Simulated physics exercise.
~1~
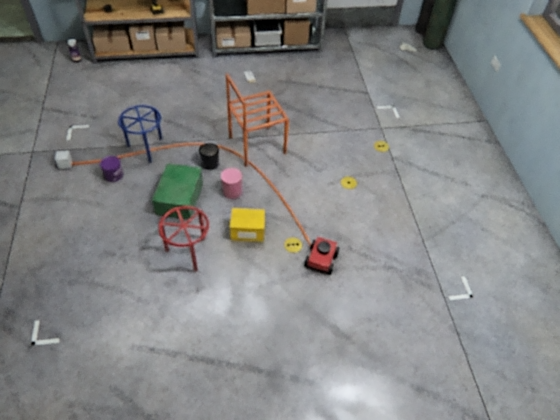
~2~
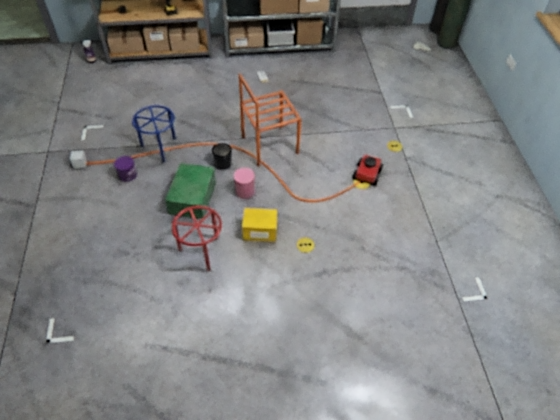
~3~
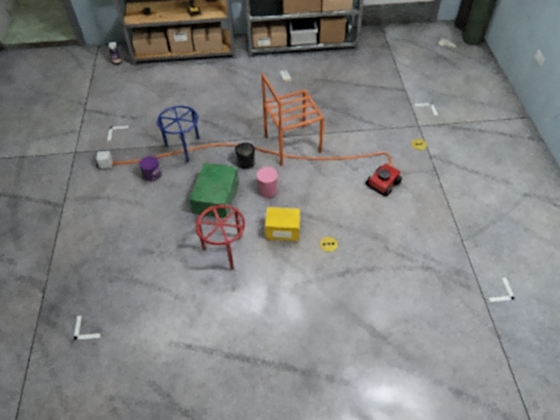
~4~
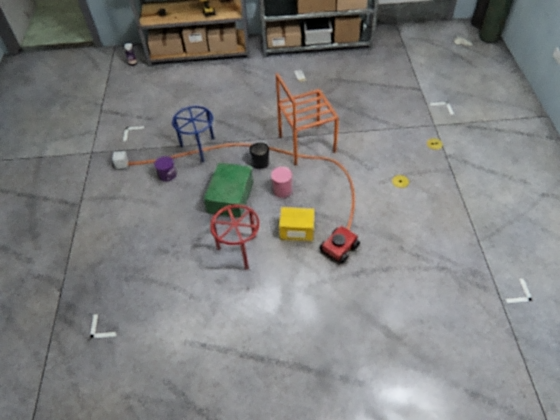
An orange chair stays put while a red cart pulls its cord away, then returns.
